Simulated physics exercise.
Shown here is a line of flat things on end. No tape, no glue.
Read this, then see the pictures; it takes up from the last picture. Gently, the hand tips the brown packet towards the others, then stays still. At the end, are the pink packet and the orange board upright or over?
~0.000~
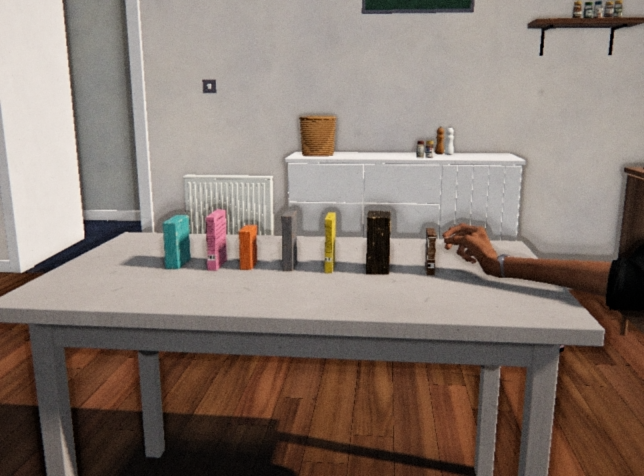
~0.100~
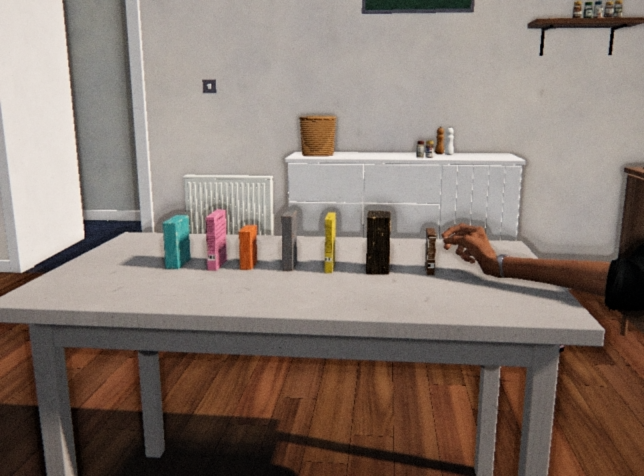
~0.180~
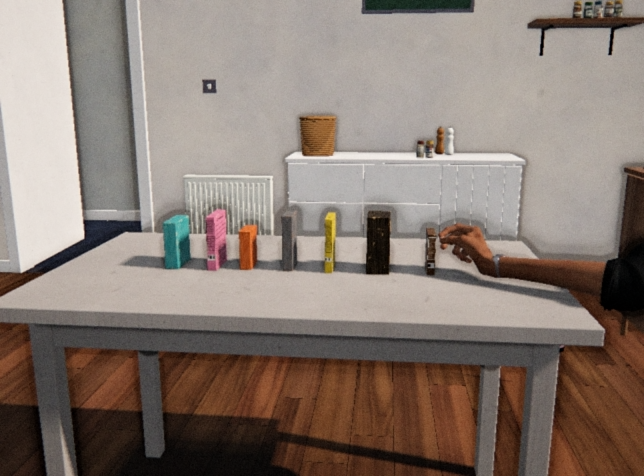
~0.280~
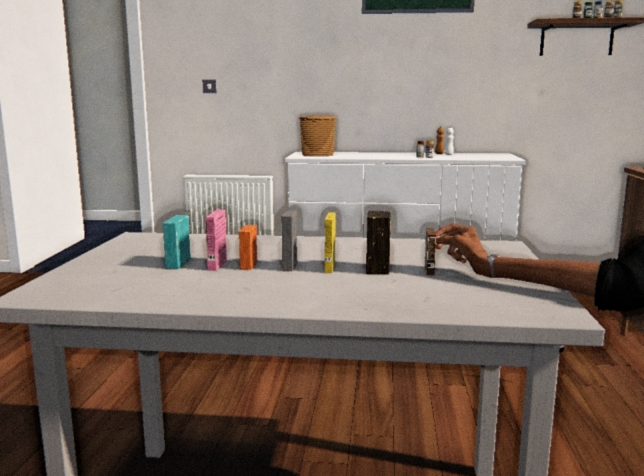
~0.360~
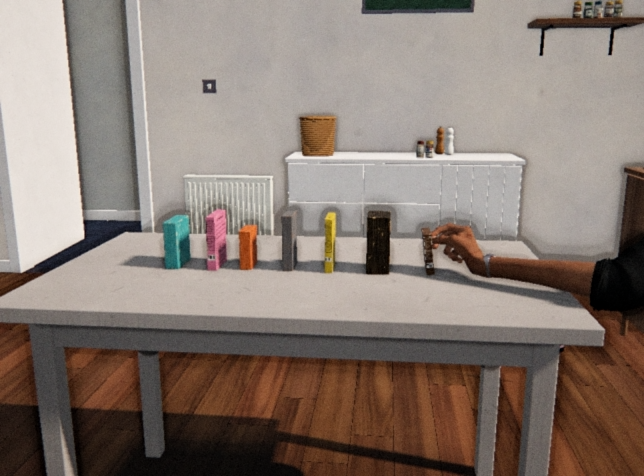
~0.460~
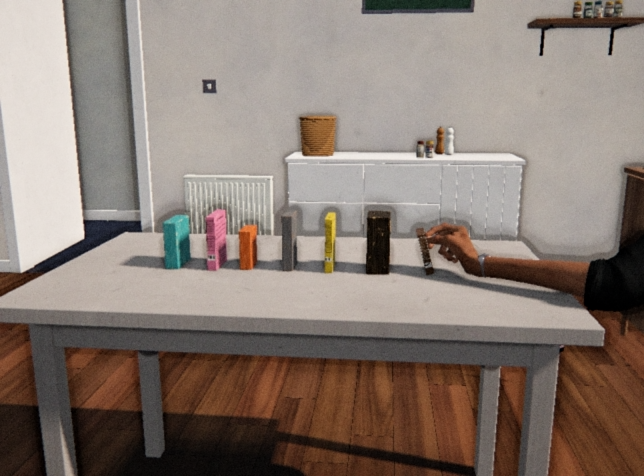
In order: The pink packet will never pass its balance; the orange board will never pass its balance.
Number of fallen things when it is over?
1.
After 0.66 s, brown packet 62° over.
After 0.76 s, brown packet 90° over.
After 1.06 s, pink packet resting near (217, 240); orange board resting near (248, 247).
At rest (1.5 s), all 5 in place. Seen from the same camera at the end, pink packet near (217, 240), orange board near (248, 247).
